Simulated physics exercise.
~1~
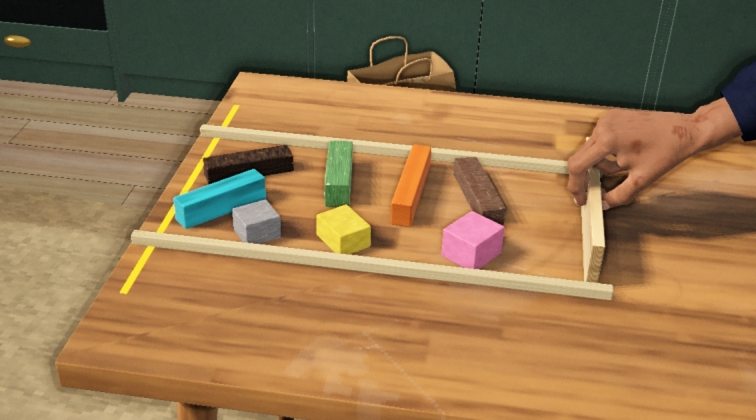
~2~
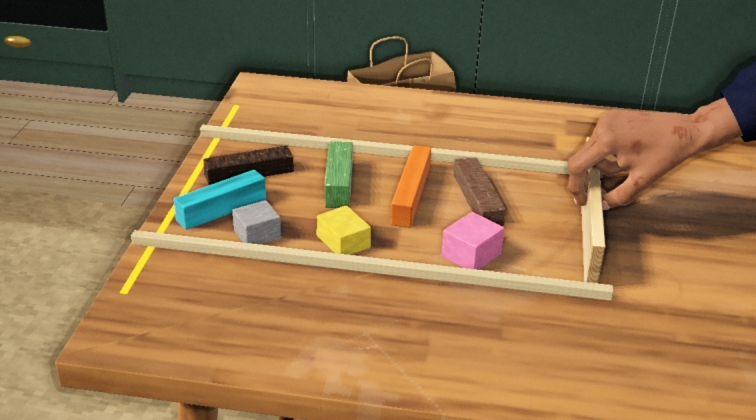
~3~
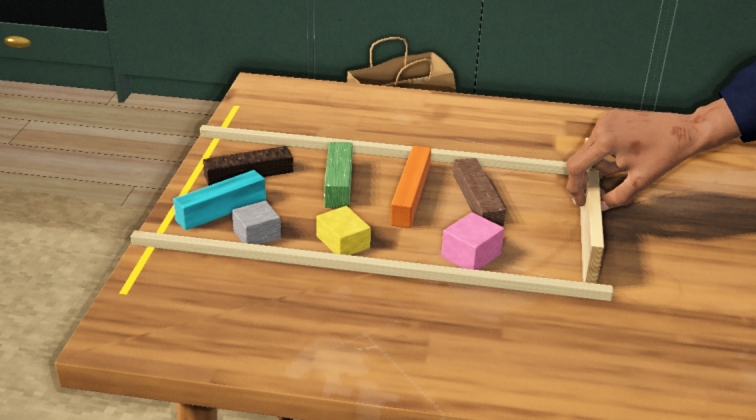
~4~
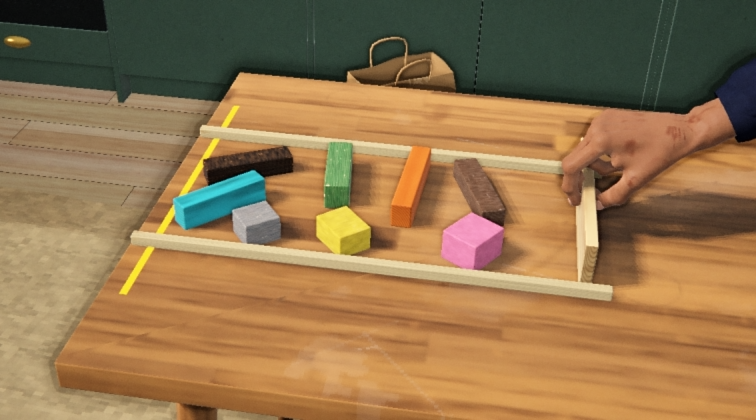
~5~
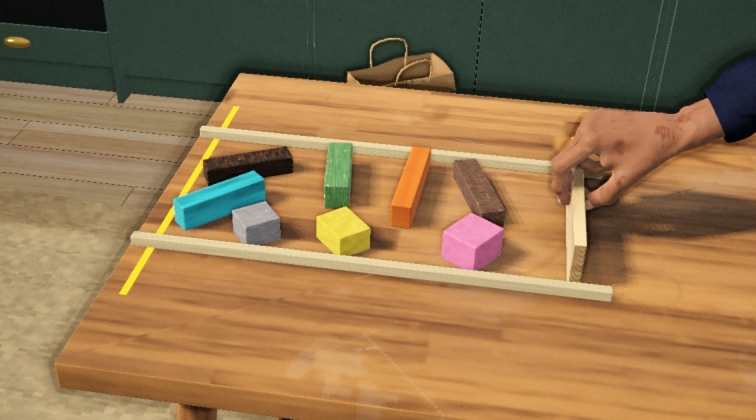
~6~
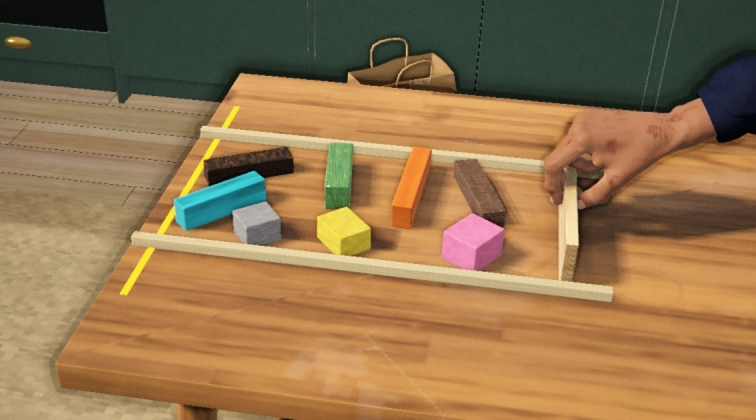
Coloured bars and blocks lie scattered between two pale wooden strips on a wooden table, seen from above at an angle, with green cabinets and a paper bag behind. Black and turquoise bars and a grey block sit left near a yellow line, then green and orange bars, a yellow block, a brown bar and a pink block. From the right, a hand slides an upright board slightly left while the pieces and camera stay still.
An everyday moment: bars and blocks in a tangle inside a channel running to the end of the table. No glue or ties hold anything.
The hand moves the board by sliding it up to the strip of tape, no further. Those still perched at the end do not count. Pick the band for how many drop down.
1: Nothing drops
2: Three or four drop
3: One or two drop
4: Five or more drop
Five or more drop.
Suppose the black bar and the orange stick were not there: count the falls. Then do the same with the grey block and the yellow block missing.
The count is 4 in one try and 4 in the other, in that order.
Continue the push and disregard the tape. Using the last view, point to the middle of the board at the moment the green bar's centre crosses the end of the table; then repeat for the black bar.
Roughly at (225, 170) and roughly at (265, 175).
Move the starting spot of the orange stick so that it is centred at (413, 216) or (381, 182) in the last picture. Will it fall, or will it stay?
From the two starts it leaves the top; it leaves the top.
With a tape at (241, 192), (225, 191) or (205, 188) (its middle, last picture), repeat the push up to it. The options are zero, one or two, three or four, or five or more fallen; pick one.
Well, going through them: Either three or four, then 3 or 4, then five or over.
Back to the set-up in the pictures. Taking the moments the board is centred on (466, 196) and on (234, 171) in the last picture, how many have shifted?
2, then 8.
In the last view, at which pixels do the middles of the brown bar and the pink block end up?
The first near (188, 161), the second near (144, 213).
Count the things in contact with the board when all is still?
Number in contact with it: 2.
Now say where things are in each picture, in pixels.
The first frame shows turquoise stick (221, 199); black bar (249, 165); grey block (257, 223); board (591, 207); tape (189, 185).
The second frame shows black bar (249, 165); board (591, 208).
The third frame shows grey block (257, 224); green bar (339, 174).
The fourth frame shows turquoise stick (221, 199); pink block (473, 243).
The fifth frame shows black bar (248, 166); yellow block (343, 233).
The sixth frame shows turquoise stick (221, 200); black bar (249, 166); grey block (257, 225); board (567, 207); tape (189, 186).
Soon after, none off yet; turquoise stick at rest near (221, 200); black bar at rest near (249, 166); grey block at rest near (257, 225).
After that, none off yet; turquoise stick at rest near (221, 200); black bar at rest near (246, 166); grey block displaced about its own width near (235, 222).
And then, none off yet; turquoise stick displaced about its own width near (143, 193); black bar displaced about its own width near (170, 164); grey block displaced well along near (136, 215).
In the end, the number that fall off is five or more; gone, orange stick, yellow block, green bar, grey block, black bar and turquoise stick.
